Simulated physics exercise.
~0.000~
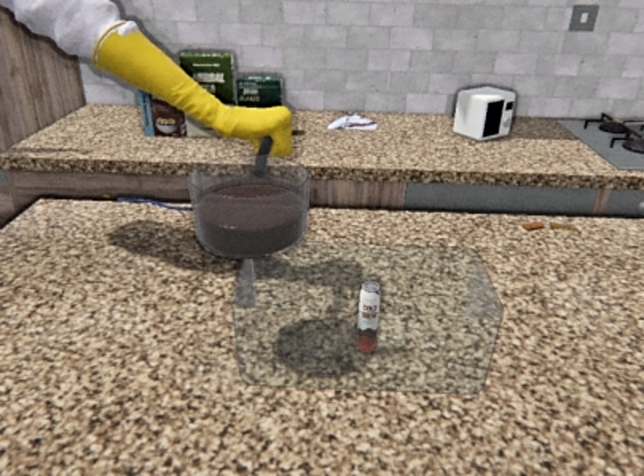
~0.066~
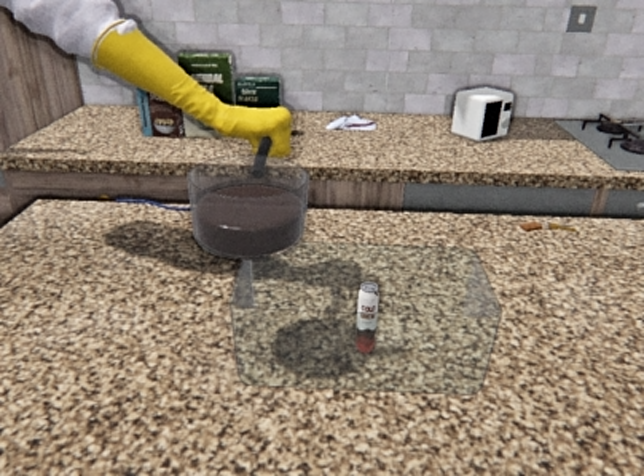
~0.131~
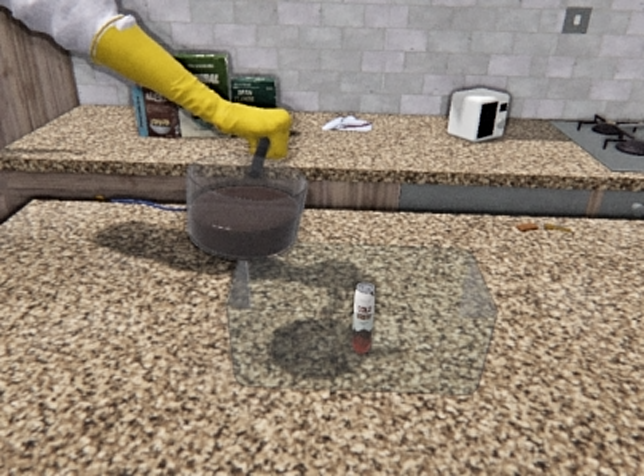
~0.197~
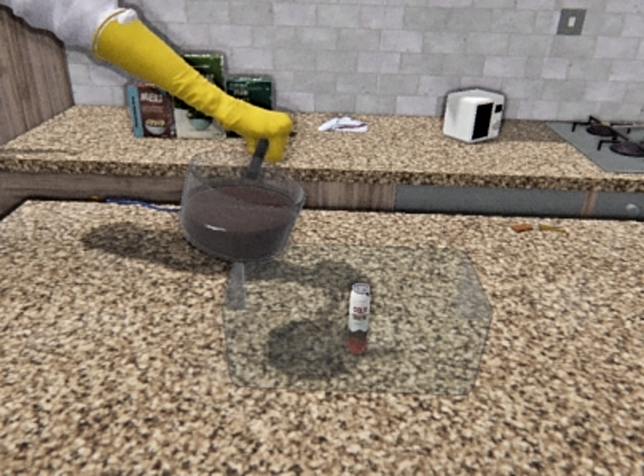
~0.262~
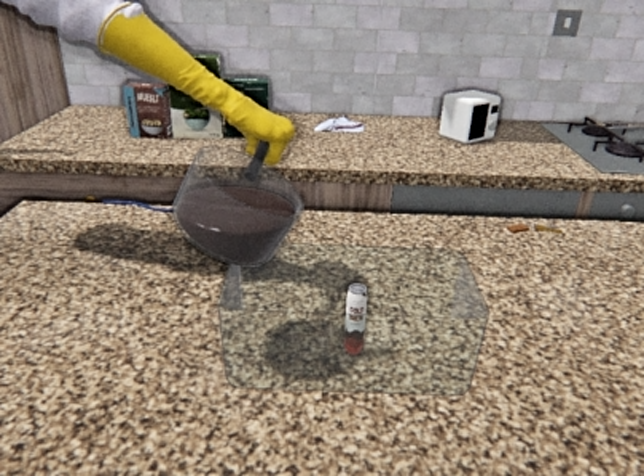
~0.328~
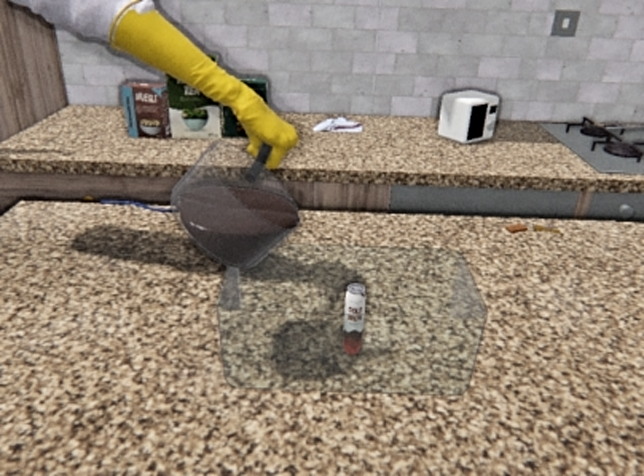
Yellow-gloved hand tilting a clear saucepan of dark liquid steadily rightward beside a transparent basin holding a small upright labelled container.
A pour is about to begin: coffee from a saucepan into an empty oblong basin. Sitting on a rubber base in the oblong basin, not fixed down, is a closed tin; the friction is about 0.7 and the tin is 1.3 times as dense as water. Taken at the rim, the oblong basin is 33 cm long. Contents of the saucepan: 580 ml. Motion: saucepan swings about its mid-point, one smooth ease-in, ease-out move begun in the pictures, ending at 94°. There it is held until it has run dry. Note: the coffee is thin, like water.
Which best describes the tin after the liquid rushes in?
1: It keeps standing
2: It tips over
Option 1: It keeps standing.
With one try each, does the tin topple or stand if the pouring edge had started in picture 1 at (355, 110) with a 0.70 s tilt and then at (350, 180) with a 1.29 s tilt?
First it stays on its base; then it stays on its base.
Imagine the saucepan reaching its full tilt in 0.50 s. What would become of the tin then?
Result: Tin still standing.
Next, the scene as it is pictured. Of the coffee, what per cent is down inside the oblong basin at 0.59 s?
I'd put it near 34 percent.
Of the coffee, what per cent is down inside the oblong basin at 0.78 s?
Some 76 percent.
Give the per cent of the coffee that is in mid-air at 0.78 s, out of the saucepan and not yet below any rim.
Near 7 percent.
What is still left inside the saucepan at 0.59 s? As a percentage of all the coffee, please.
42 %.
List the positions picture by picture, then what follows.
The first frame shows tilt 0°; pouring edge (308, 178); surface from (198, 201) to (305, 205); the oblong basin's rim runs from (242, 271) to (489, 280); the tin's top is at (371, 290).
The second frame shows tilt 2°; pouring edge (308, 180); surface from (197, 201) to (304, 206).
The third frame shows tilt 8°; pouring edge (306, 187); surface from (192, 202) to (300, 207).
The fourth frame shows tilt 17°; pouring edge (305, 197); surface from (185, 201) to (297, 209).
The fifth frame shows tilt 29°; pouring edge (302, 209); surface from (179, 198) to (296, 211).
The sixth frame shows tilt 42°; pouring edge (298, 223); surface from (179, 194) to (295, 213).
After 0.59 s the tilt is 88° and 42 per cent is still to pour; the tin stands where it began.
After 0.78 s the tilt is 94° and 17 per cent is still to pour; the tin stands where it began.
After 0.98 s the tilt is 94° and 5 per cent is still to pour; the tin stands where it began.
After 1.20 s the tilt is 94° and 2 per cent is still to pour; the tin stands where it began.
In the end the tin stands where it began.
